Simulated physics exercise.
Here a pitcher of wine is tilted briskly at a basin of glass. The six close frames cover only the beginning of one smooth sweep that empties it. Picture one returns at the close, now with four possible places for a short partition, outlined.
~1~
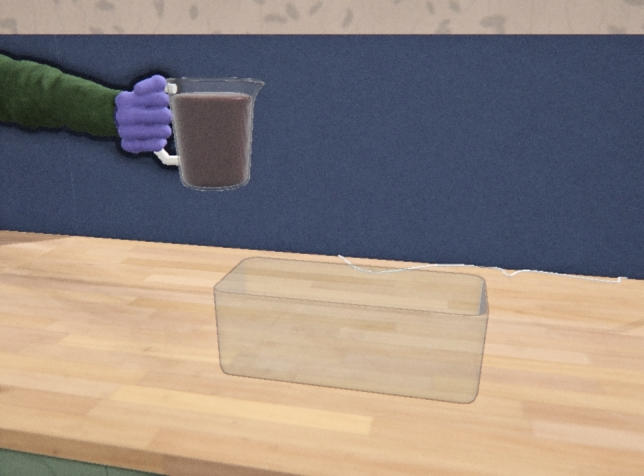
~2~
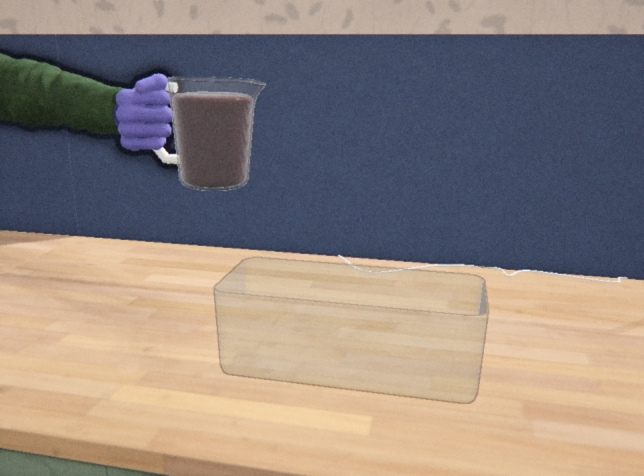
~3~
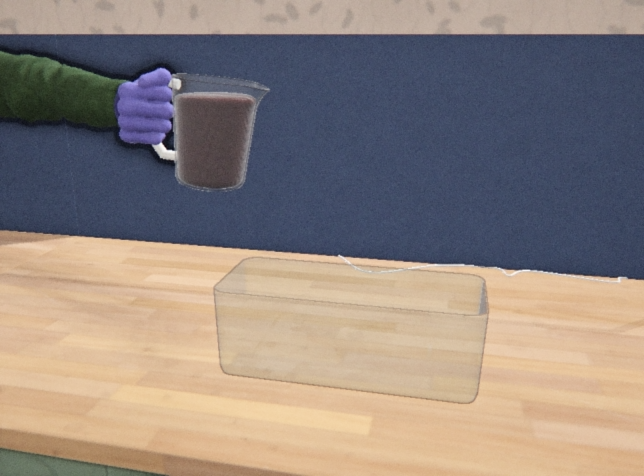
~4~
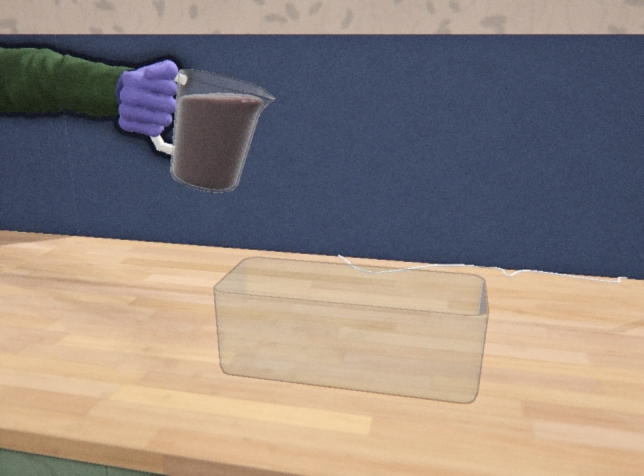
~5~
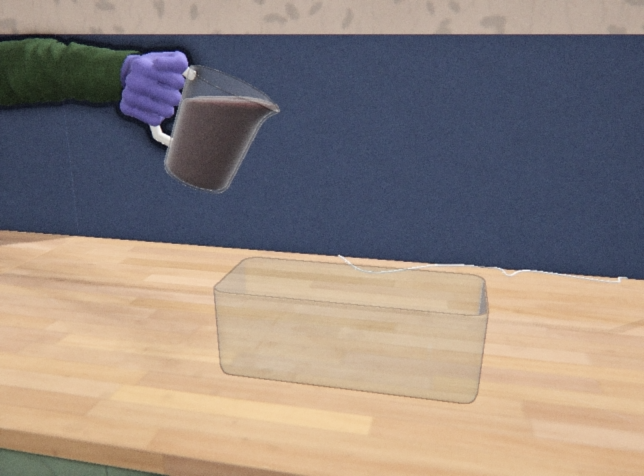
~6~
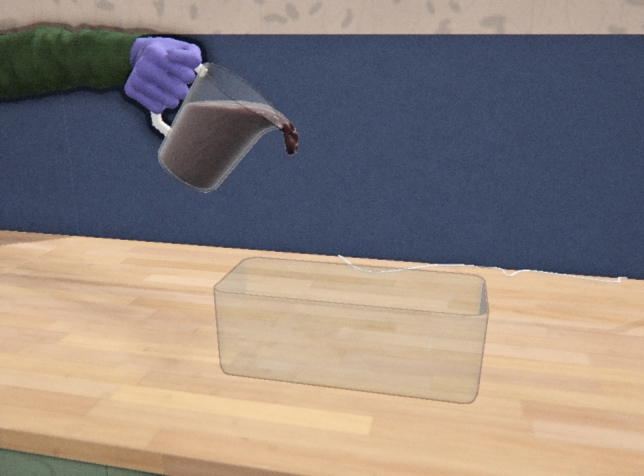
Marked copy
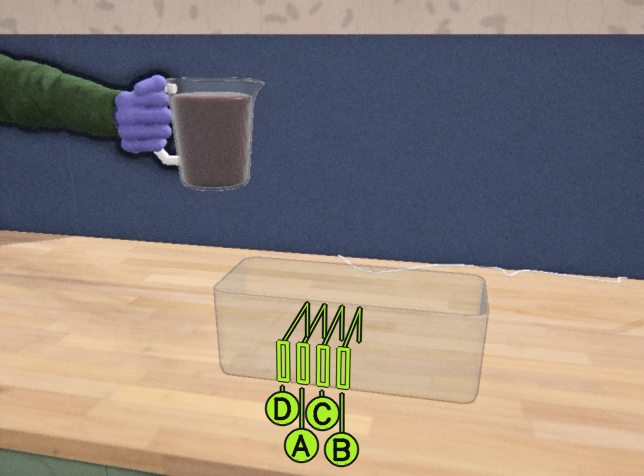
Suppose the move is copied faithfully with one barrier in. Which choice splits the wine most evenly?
Best: C.
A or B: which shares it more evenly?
A it is.
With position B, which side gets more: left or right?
The left one.
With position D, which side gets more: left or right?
More ends on the right.
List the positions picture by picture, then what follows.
Upright, lip at (262, 83); basin from (221, 370) to (478, 401); nothing has left yet, in the first picture.
Upright, lip at (263, 84); nothing has left yet, in the second picture.
Tipped about 6°, lip at (267, 90); nothing has left yet, in the third picture.
Tipped about 14°, lip at (273, 98); nothing has left yet, in the fourth picture.
Tipped about 25°, lip at (278, 111); nothing has left yet, in the fifth picture.
Tipped about 37°, lip at (281, 126); wine is over the lip, down to (292, 151), in the sixth picture.
In lime, A at (301, 388); B at (341, 393); C at (321, 391); D at (282, 386).
With A, about 23 % ends left of the wall and 75 % right of it.
With B, about 86 % ends left of the wall and 9 % right of it; 6 % is lost outside.
With C, about 53 % ends left of the wall and 45 % right of it; 3 % is lost outside.
With D, about 8 % ends left of the wall and 90 % right of it.
